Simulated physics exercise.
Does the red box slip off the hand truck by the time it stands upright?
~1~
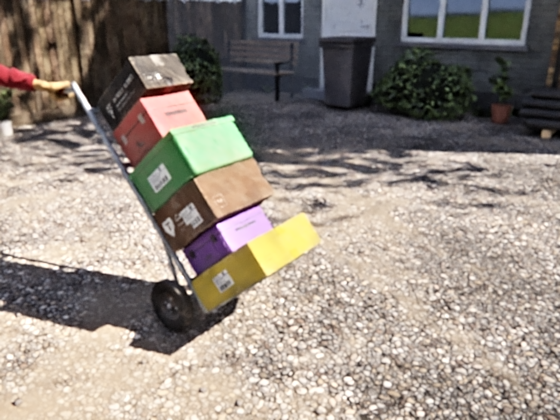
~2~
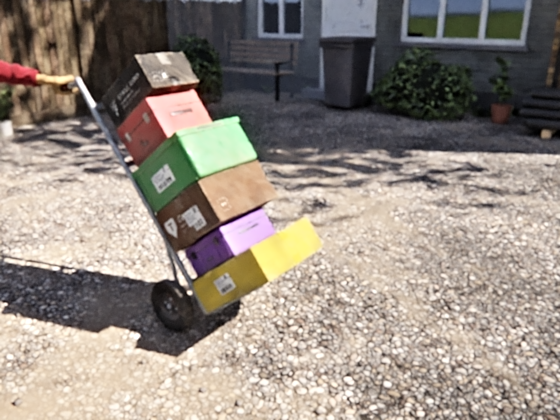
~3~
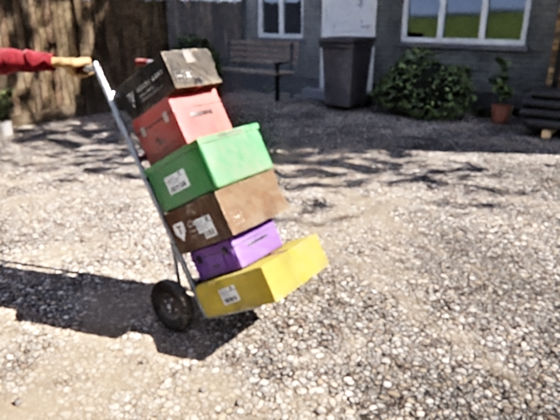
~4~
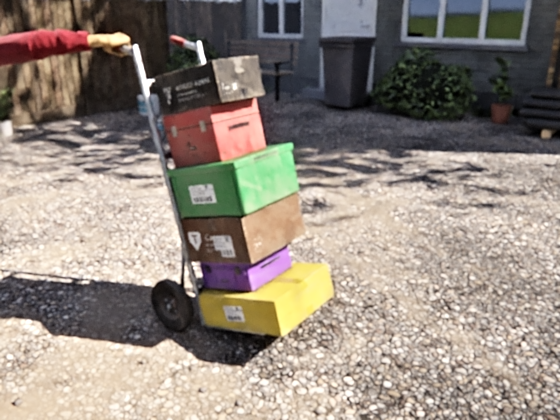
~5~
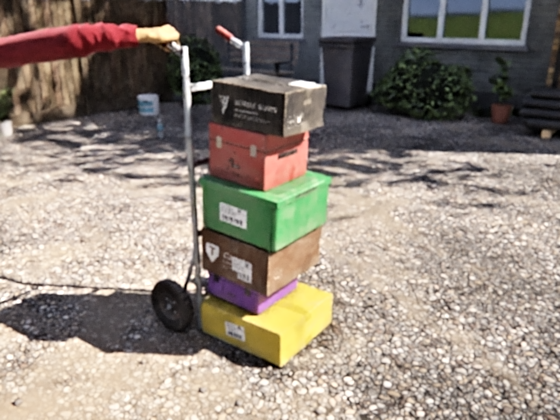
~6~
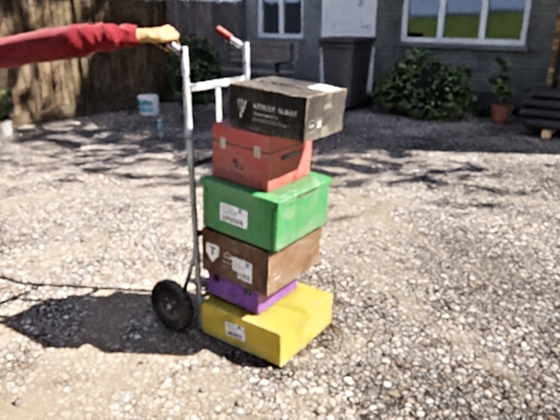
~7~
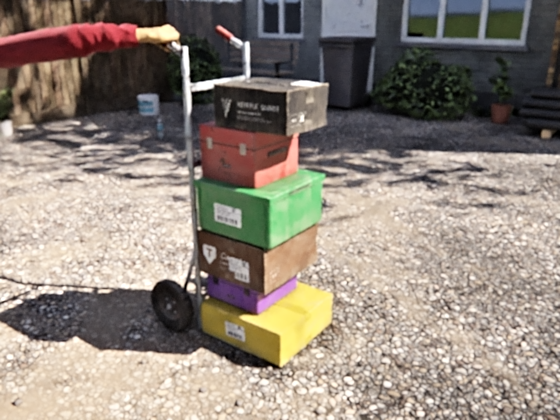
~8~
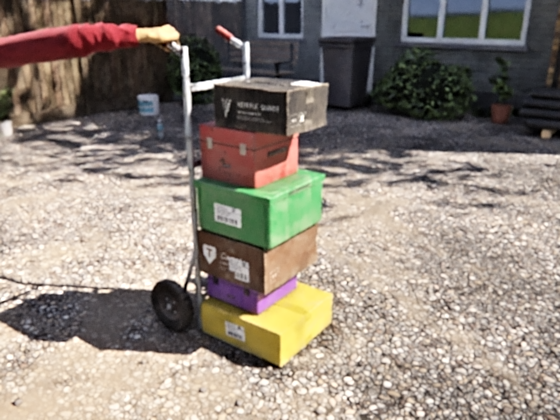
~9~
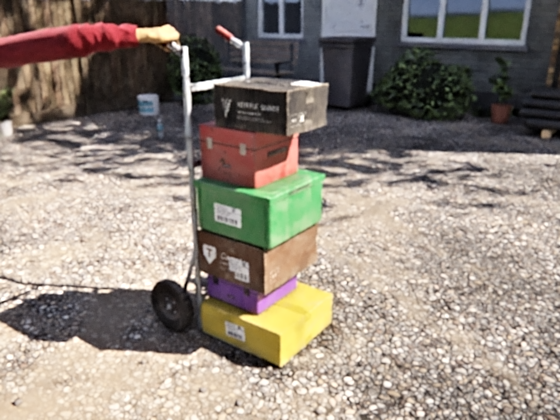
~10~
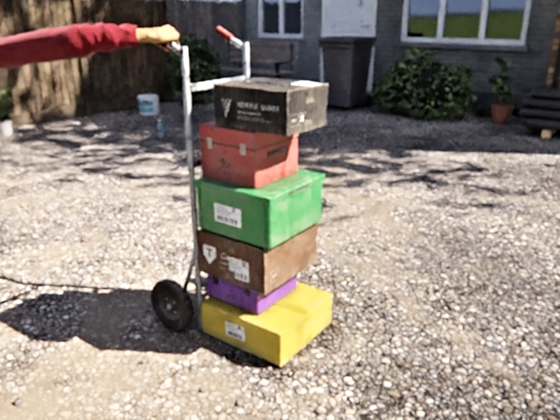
No, the red box stays in the stack, resting on the green one with the black box still on top of it.
Across a sunlit gravel yard, a gloved hand tips a loaded hand truck upright, its stack staying aboard.
